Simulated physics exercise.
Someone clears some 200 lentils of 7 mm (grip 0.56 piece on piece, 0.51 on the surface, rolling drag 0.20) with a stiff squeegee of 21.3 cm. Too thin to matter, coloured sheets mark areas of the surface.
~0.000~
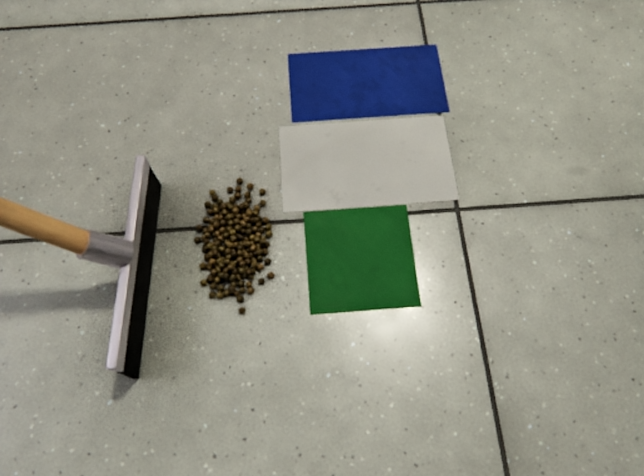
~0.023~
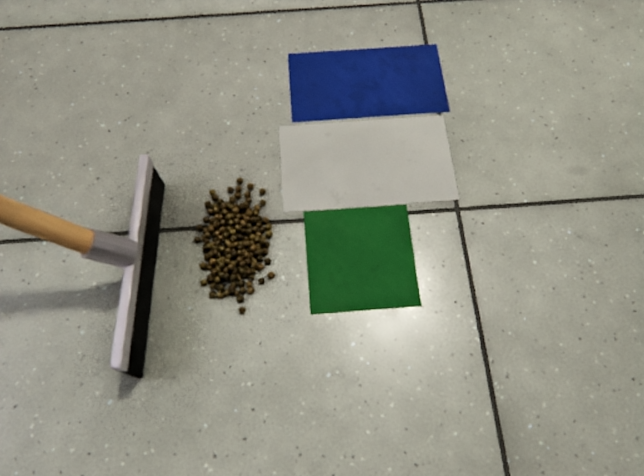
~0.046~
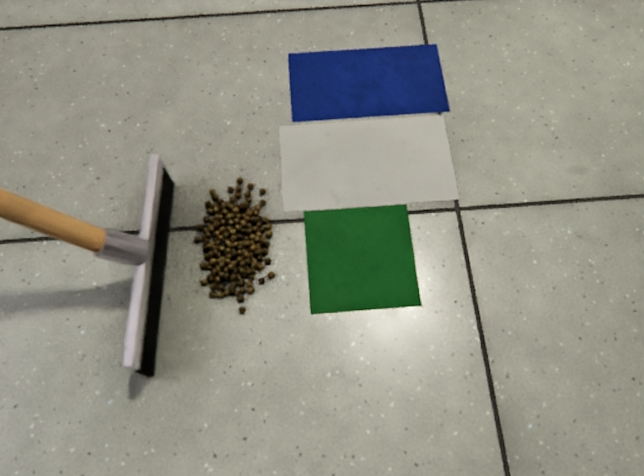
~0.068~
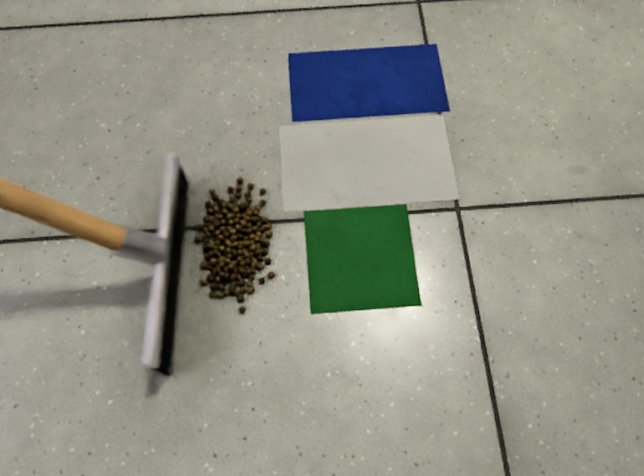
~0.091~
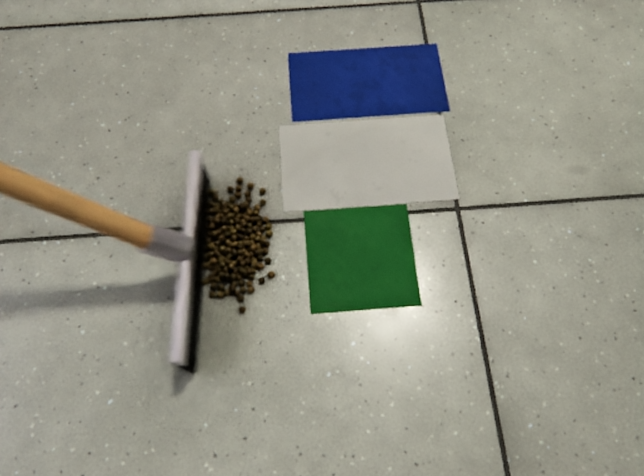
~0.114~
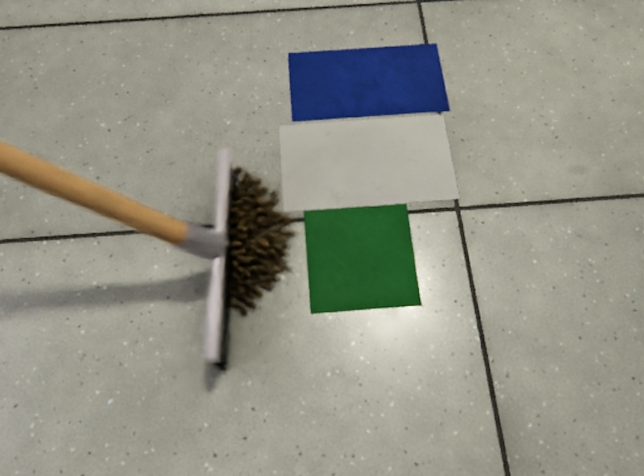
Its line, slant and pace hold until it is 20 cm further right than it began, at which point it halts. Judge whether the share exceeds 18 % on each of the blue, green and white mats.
Blue mat: Does not. Green mat: Does not. White mat: Does not.
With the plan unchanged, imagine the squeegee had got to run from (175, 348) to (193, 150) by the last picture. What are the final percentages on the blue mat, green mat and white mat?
Final: Blue mat = 0%, green mat = 35%, white mat = 35%.
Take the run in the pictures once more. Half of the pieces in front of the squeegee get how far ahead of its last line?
I'd estimate near 24 centimetres.
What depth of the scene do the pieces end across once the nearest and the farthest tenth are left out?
About 28 cm.
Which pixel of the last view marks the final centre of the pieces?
Around pixel (561, 234).
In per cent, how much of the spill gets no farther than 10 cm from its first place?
0 per cent, about.
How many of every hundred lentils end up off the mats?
My estimate is close to 100 per cent.
Then, at 0.23 s, squeegee 20 cm from its start, spill 19 cm wide; green mat 55 %, white mat 25 %, off the mats 20 %.
After 0.35 s, squeegee 20 cm from its start, spill 26 cm wide; green mat 5 %, white mat 15 %, blue mat 5 %, off the mats 80 %.
After 0.45 s, squeegee 20 cm from its start, spill 30 cm wide; white mat 5 %, off the mats 90 %.
In the end, at 1.3 s, green mat 0 %, white mat 0 %, blue mat 0 %, off the mats 100 %.
